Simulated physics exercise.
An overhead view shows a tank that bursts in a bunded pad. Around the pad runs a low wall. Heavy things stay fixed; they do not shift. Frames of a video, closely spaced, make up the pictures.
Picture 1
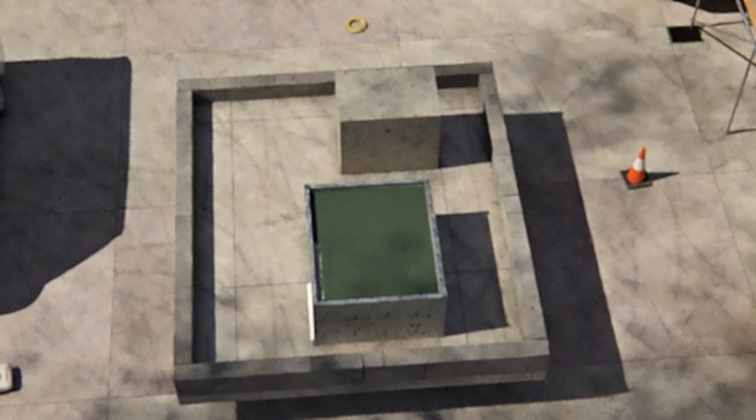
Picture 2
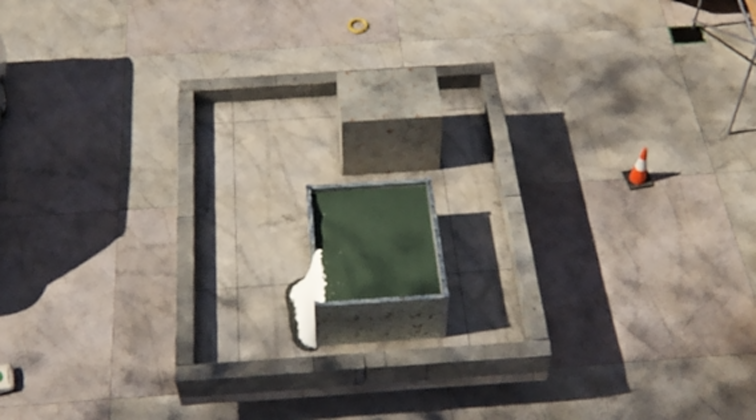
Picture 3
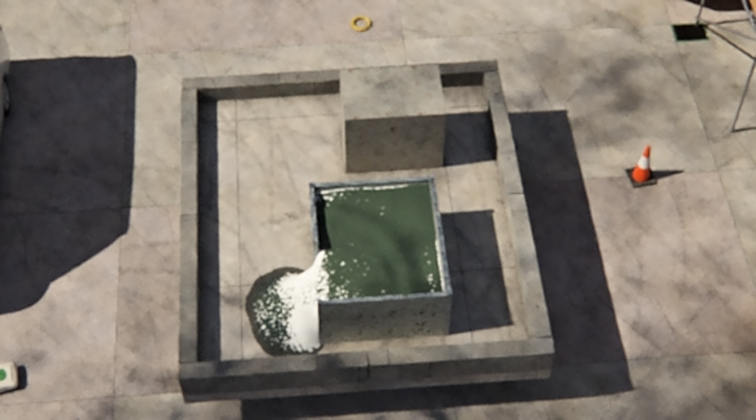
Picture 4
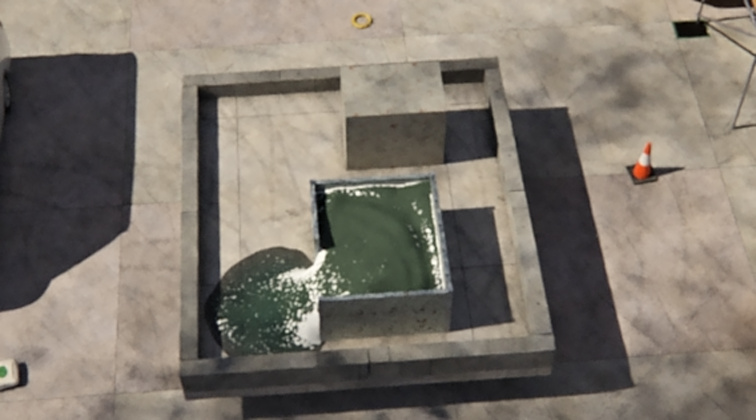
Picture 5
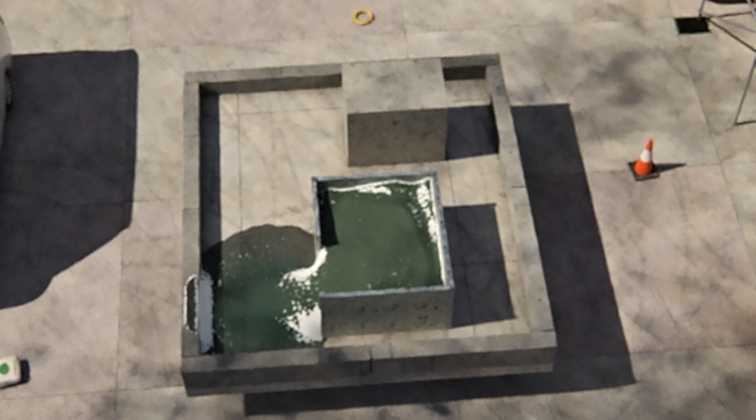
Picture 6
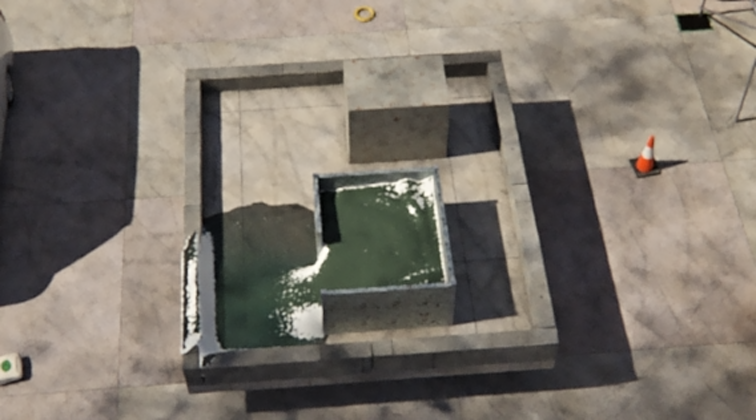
On a paved area enclosed by a low wall, water pours from the left side of a square tank of green water, spreads across the ground to the left and splashes up against the left wall.
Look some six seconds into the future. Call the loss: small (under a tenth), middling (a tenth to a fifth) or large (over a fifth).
Middling.
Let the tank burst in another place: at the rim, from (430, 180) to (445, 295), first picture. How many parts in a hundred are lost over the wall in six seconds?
About 24 %.
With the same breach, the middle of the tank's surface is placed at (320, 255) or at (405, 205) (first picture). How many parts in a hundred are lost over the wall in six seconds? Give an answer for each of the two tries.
Log: 24 percent, 6 percent, in order.
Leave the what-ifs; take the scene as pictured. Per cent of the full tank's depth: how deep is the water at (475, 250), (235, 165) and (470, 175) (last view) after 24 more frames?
Respectively 0, 8 and 0 per cent.
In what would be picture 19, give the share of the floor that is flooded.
Estimate: Some 60 in a hundred.
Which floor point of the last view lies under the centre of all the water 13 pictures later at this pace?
Near (310, 258).
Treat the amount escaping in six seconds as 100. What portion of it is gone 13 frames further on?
Somewhere around 90 per cent, I'd say.
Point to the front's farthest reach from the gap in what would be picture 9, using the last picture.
Approximate pixel: (204, 160).
A moment on, water covers 25 % of the floor; the low wall has let 1 % over.
Next, water covers 25 % of the floor; the low wall has let 3 % over.
Then, water covers 50 % of the floor; the low wall has let 11 % over.
Later, water covers 65 % of the floor; the low wall has let 12 % over.
In the end, water covers 80 % of the floor; the low wall has let 12 % over.
